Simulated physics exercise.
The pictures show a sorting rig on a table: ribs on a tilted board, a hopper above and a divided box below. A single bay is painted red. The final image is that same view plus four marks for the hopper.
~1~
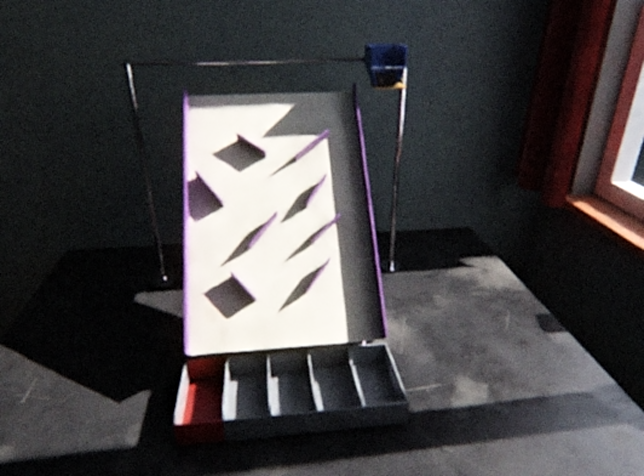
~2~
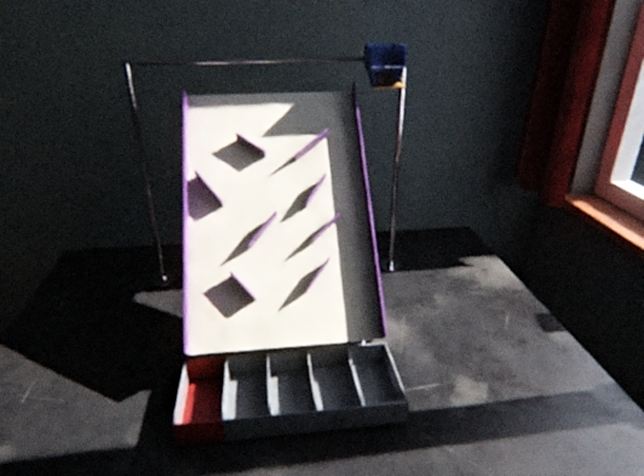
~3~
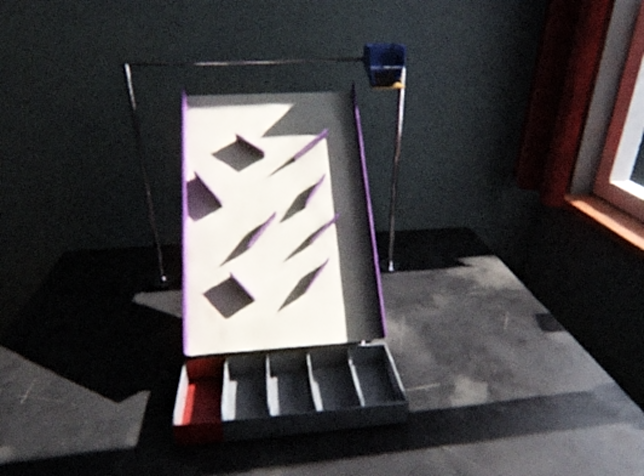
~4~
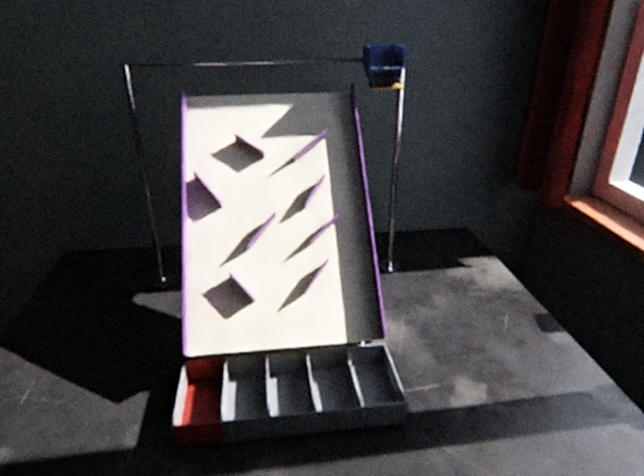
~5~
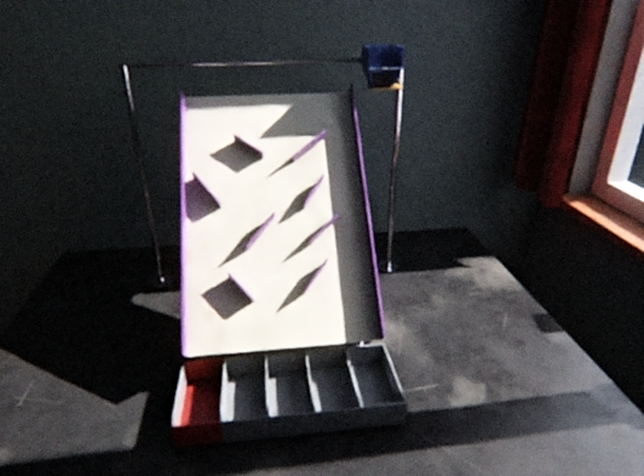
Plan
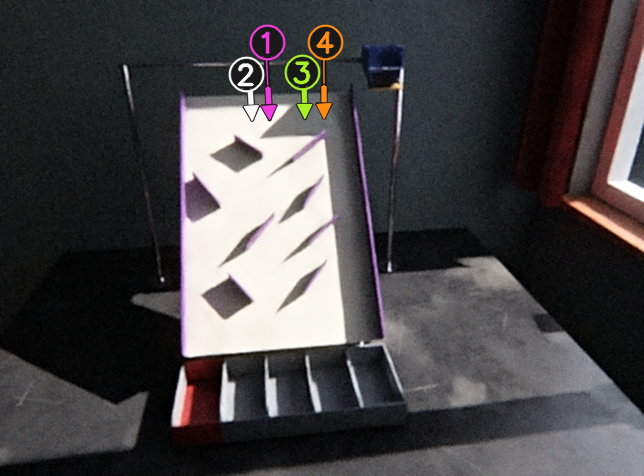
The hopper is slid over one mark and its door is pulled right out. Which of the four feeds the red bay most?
3 beats the others.
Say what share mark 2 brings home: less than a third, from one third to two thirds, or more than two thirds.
Mark 2 gives less than a third.
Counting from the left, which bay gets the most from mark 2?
The third from the left.
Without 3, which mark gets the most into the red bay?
Mark 4.
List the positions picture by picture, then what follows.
In the first picture, hopper (384, 78), allspice berries, door shut.
In the second picture, ribs (236, 133) to (265, 151), (295, 156) to (328, 129), (195, 170) to (222, 202).
In the third picture, ribs (306, 203) to (325, 174), (248, 245) to (276, 211), (311, 241) to (339, 213).
In the fourth picture, ribs (229, 273) to (254, 299), (305, 291) to (328, 258).
In the fifth picture, red bay (197, 433), number 1 of 5 from the left.
On the marked copy, mark 1 meets the board at (269, 114); mark 2 meets the board at (251, 115); mark 3 meets the board at (304, 113); mark 4 meets the board at (324, 112).
Choosing 1, about a tenth in the red bay, almost all in other bays.
Choosing 2, about a tenth in the red bay, almost all in other bays.
Choosing 3, roughly half in the red bay, roughly a third in other bays, just a few outside the box.
Choosing 4, roughly a quarter in the red bay, roughly two thirds in other bays, about a tenth outside the box.
